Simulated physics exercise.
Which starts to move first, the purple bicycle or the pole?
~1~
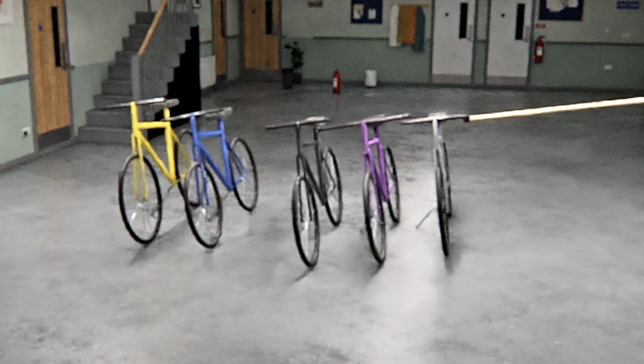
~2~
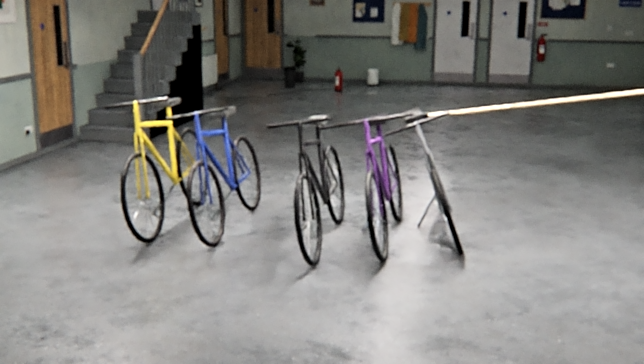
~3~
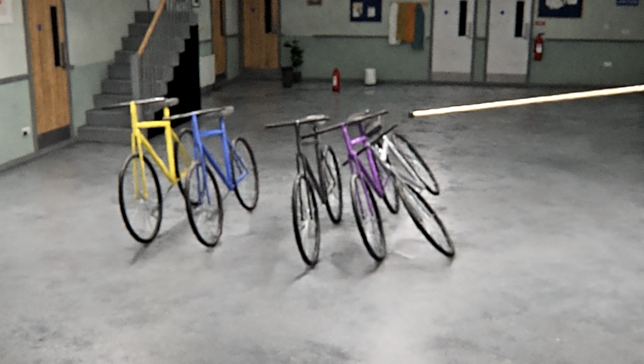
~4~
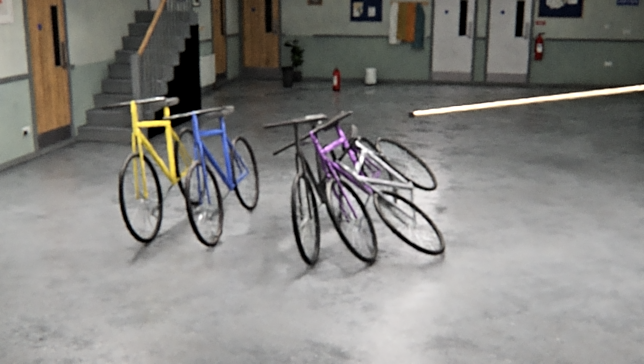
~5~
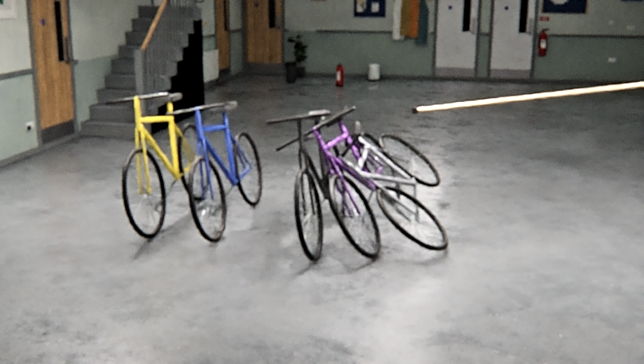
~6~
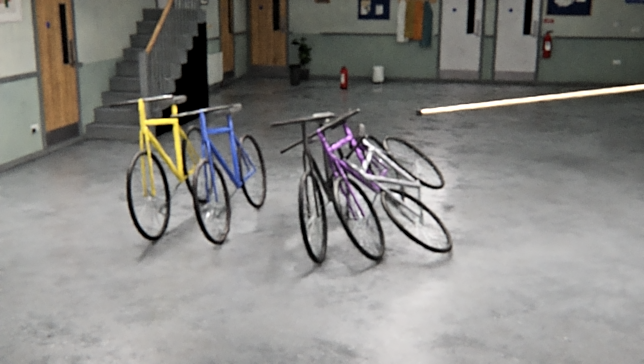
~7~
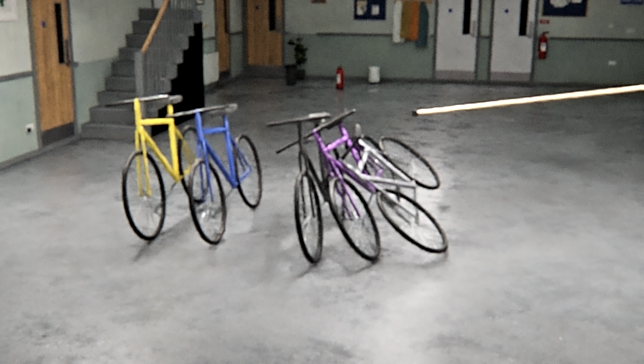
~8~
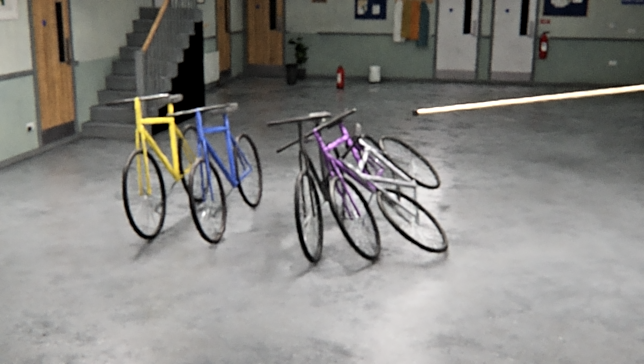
The pole moves first, pushing at the grey bicycle on the right end. The purple bicycle starts to move only later, as the grey one comes down against it.
